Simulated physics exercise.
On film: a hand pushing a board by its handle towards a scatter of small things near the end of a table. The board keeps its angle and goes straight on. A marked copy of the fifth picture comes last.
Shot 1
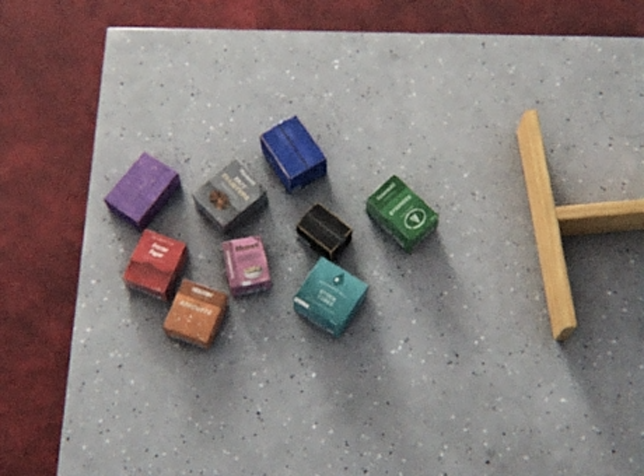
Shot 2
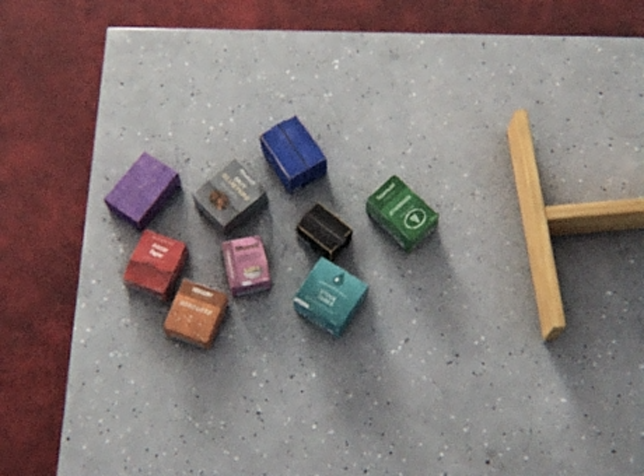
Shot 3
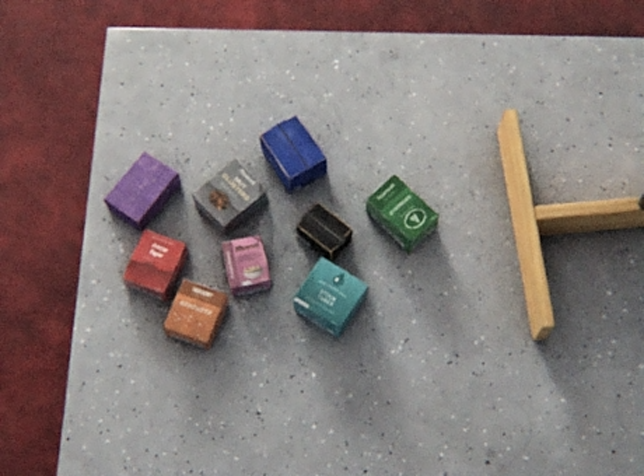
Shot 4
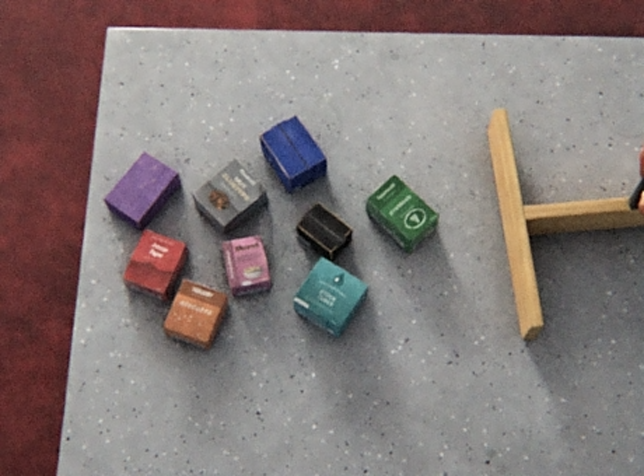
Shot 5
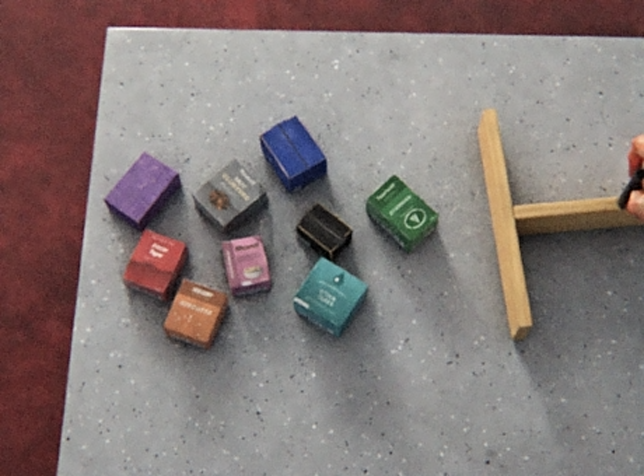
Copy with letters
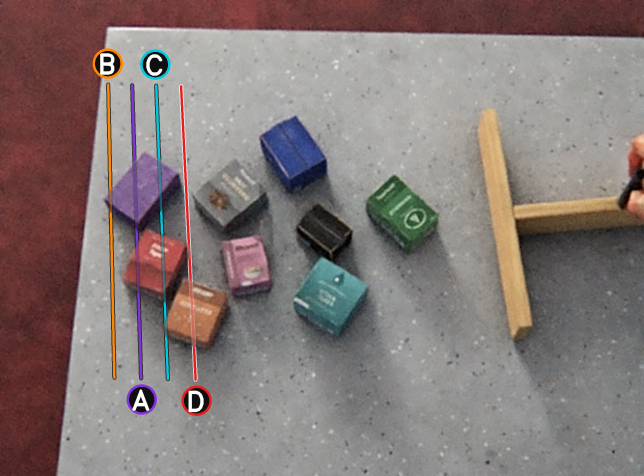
A wooden T-shaped board sliding slowly left across a speckled grey table, a hand appearing on its handle, small coloured boxes staying still.
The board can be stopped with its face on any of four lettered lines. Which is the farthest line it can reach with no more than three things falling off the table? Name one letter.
At C, and not beyond.
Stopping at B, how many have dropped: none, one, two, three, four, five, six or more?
By then, six or more.
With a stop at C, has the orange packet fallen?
No.
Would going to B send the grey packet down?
Yes.
On the marked copy, A at (136, 224); B at (111, 223); C at (162, 225); D at (188, 225).
Following C. Soon after the start, board (382, 210); green box (352, 205); black box (305, 232).
Later, board (258, 208); purple block (125, 189); red box (140, 261).
In the end, board (161, 206); red box over the edge; purple block over the edge; three fallen.
As for the rest, A drops six; B drops seven; D is within the limit but short.
